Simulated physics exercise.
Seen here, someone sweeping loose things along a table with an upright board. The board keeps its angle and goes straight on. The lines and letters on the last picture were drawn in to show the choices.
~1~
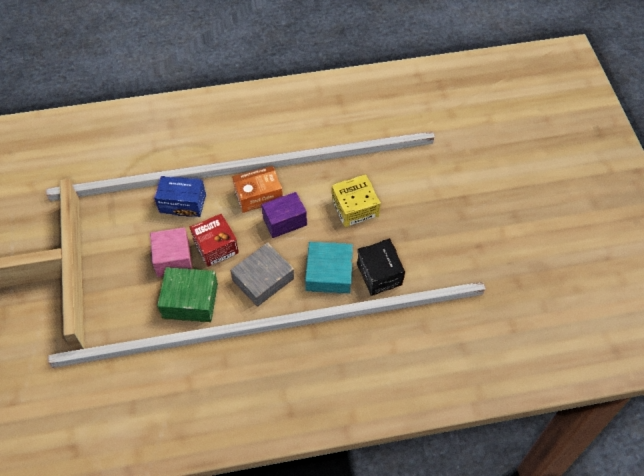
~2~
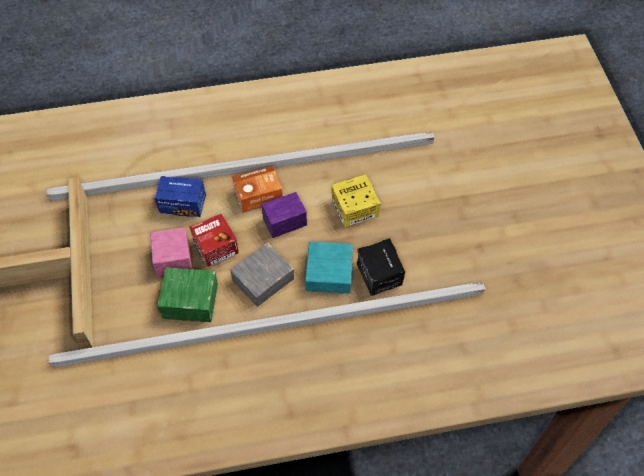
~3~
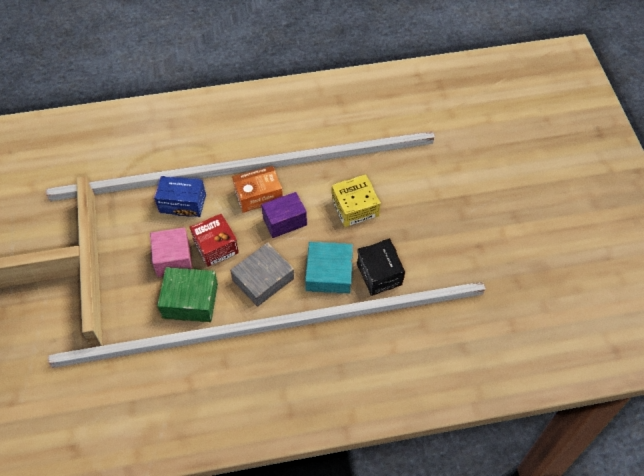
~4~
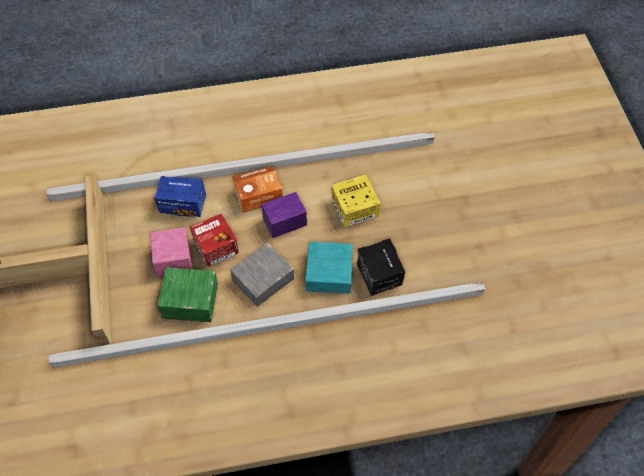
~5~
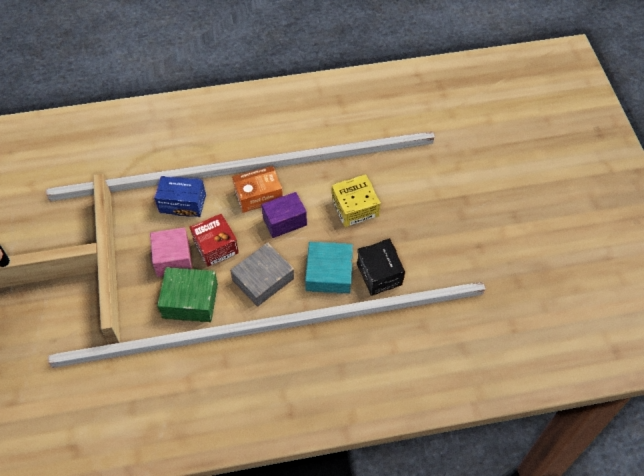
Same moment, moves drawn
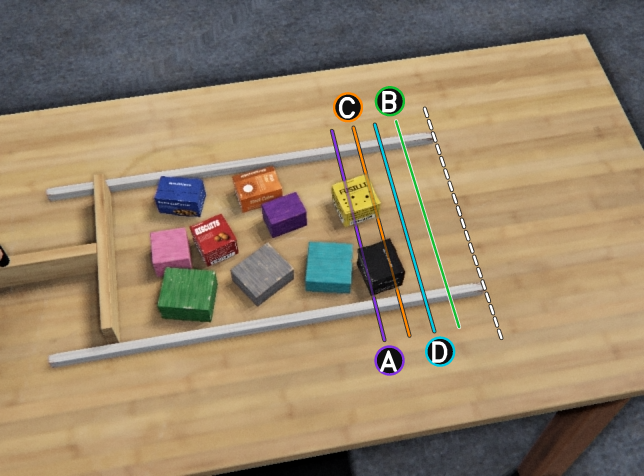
The video shows an upright wooden board sliding slowly to the right between two pale rails on a wooden table, drawing nearer to a scattered group of colourful boxes and blocks, which all stay still.
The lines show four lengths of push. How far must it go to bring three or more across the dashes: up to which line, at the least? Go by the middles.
Up to line A.
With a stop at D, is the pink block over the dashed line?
No.
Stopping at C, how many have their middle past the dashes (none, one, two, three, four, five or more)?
Four.
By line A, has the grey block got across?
No.
On the copy, A at (356, 227); B at (425, 216); C at (379, 223); D at (402, 220); the dashed line at (459, 211).
On A. First, board (194, 232); black packet (382, 267); yellow packet (356, 201); none across.
Then, board (284, 218); black packet (458, 255); yellow packet (410, 192); none across.
Finally, board (352, 207); black packet (525, 244); yellow packet (472, 178); three across.
By contrast, B gets seven across, but is farther than needed; C gets four across, but is farther than needed; D gets six across, but is farther than needed.
